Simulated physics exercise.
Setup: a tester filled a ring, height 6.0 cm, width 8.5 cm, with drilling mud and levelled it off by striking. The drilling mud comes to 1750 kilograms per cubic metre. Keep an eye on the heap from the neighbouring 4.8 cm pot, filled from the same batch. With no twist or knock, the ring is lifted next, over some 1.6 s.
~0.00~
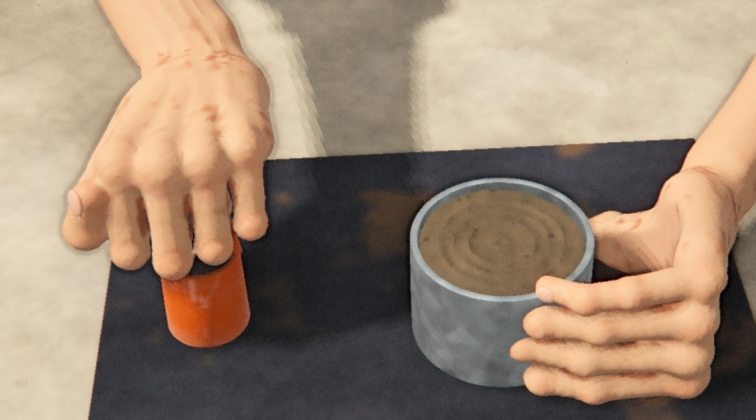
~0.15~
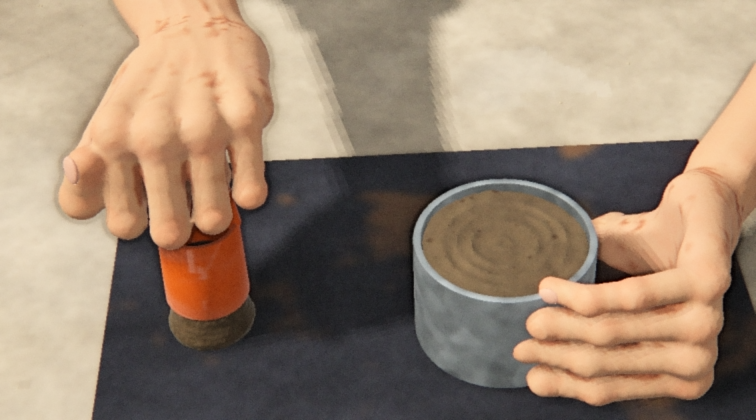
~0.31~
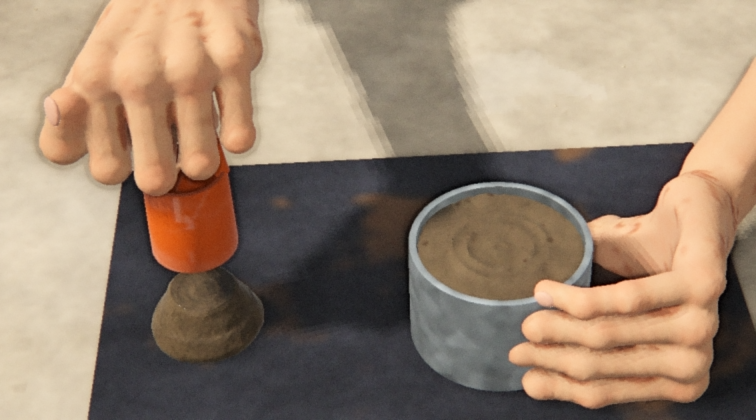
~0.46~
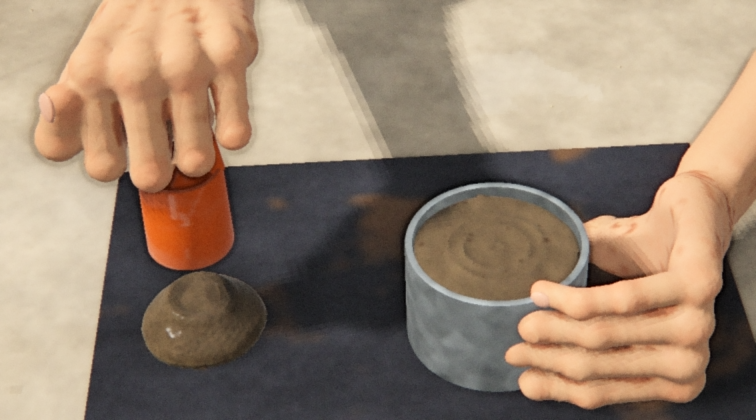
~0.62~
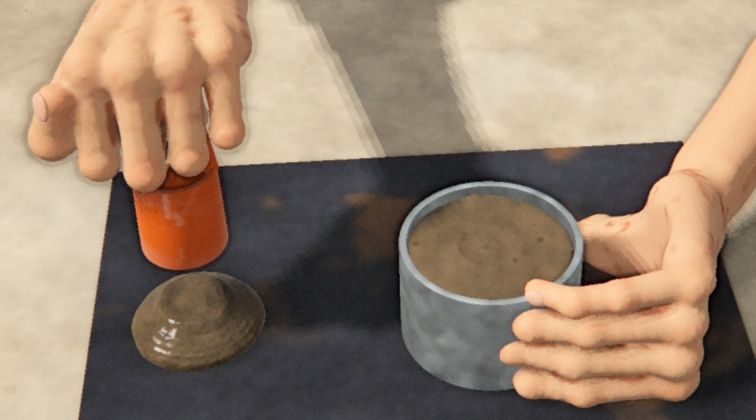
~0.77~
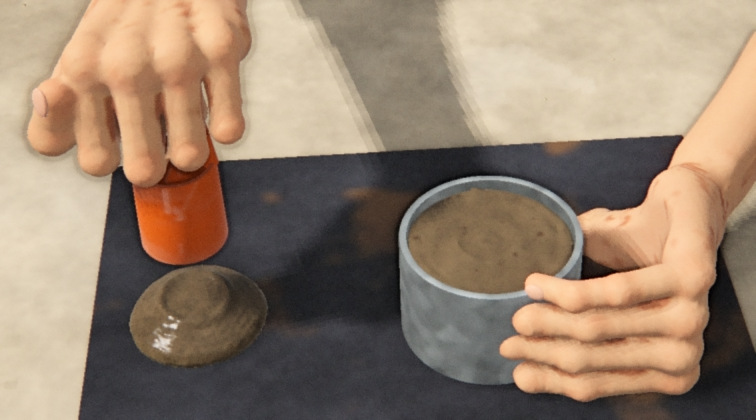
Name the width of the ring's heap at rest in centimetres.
Roughly 17.6 centimetres.
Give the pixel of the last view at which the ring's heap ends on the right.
Roughly at pixel (656, 328).
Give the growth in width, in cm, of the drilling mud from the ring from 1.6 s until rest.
Result: Close to 3.0 cm.
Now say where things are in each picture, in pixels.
The first frame shows middle of the pot's mouth at (199, 255), still down; middle of the ring's top at (502, 241), not yet moved.
The second frame shows middle of the pot's mouth at (198, 225), raised 2.1 cm; middle of the ring's top at (505, 242), not yet moved.
The third frame shows middle of the pot's mouth at (184, 174), raised 5.7 cm; the heap from the pot 2.8 cm high and 6.0 cm wide, top at (203, 292); middle of the ring's top at (500, 245), not yet moved.
The fourth frame shows middle of the pot's mouth at (180, 170), raised 6.0 cm; the heap from the pot 2.3 cm high and 6.7 cm wide, top at (200, 300); middle of the ring's top at (497, 245), not yet moved.
The fifth frame shows middle of the pot's mouth at (174, 170), raised 6.0 cm; the heap from the pot 2.0 cm high and 7.1 cm wide, top at (195, 303); middle of the ring's top at (491, 244), not yet moved.
The sixth frame shows middle of the pot's mouth at (173, 165), raised 6.0 cm; the heap from the pot 1.8 cm high and 7.4 cm wide, top at (196, 300); middle of the ring's top at (491, 238), not yet moved.
By 1.2 s, the ring is up 1.6 cm; the drilling mud has come down 0.5 cm to 5.5 cm and is 11 cm wide.
By 1.6 s, the ring is up 3.9 cm; the drilling mud has come down 2.8 cm to 3.2 cm and is 15 cm wide.
By 2.0 s, the ring is up 6.3 cm; the drilling mud has come down 3.5 cm to 2.5 cm and is 16 cm wide.
By 2.4 s, the ring is clear; the drilling mud has come down 3.7 cm to 2.3 cm and is 17 cm wide.
By 3.7 s, at rest, the ring is clear; the drilling mud has come down 3.8 cm to 2.2 cm and is 18 cm wide.
